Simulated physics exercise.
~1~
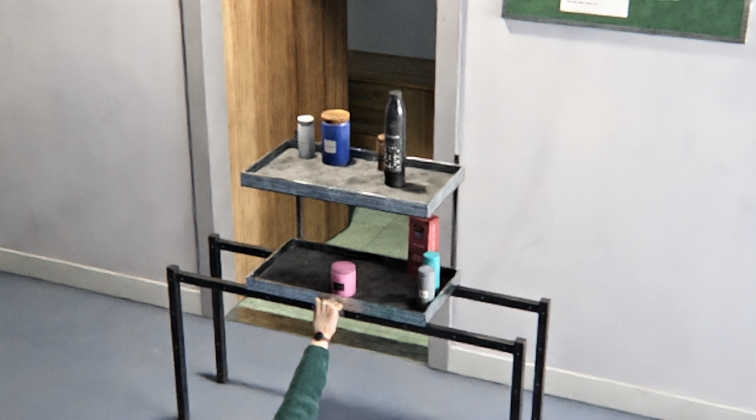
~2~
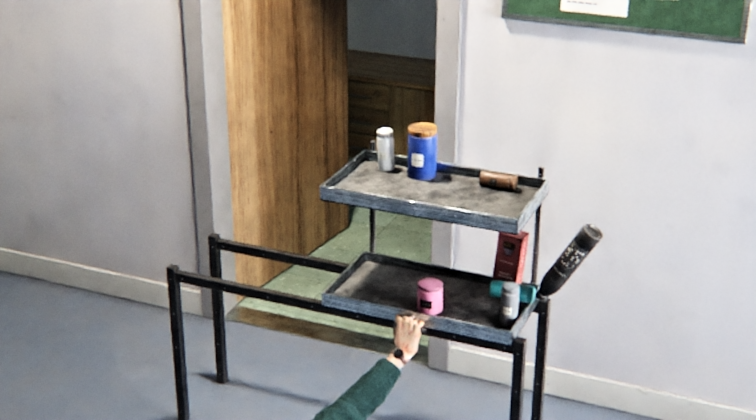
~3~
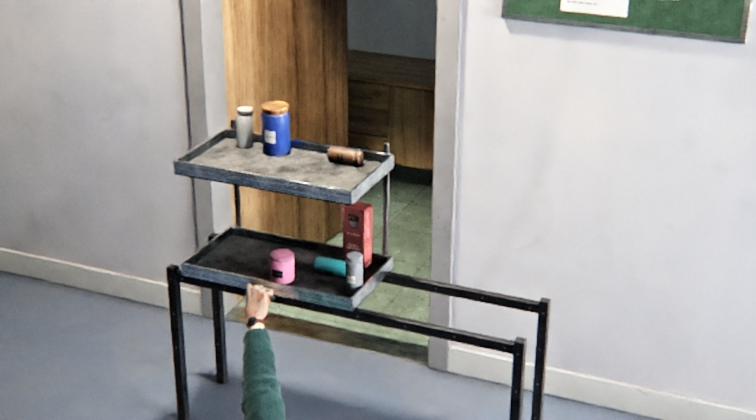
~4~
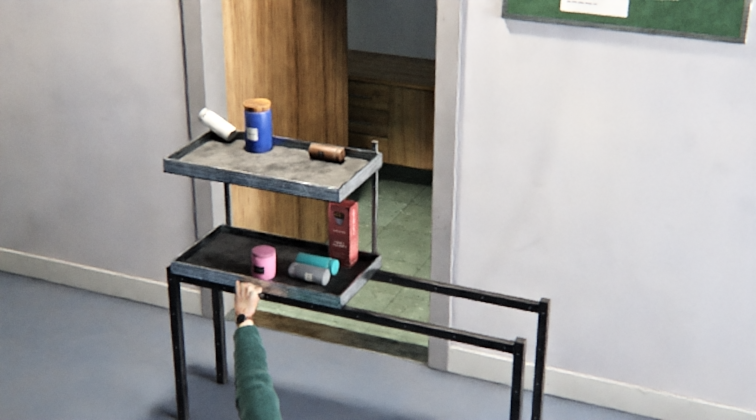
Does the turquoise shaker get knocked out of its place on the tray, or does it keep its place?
The turquoise shaker gets knocked out of its place. It tips over when the tray goes right and ends up lying on its side on the lower level.
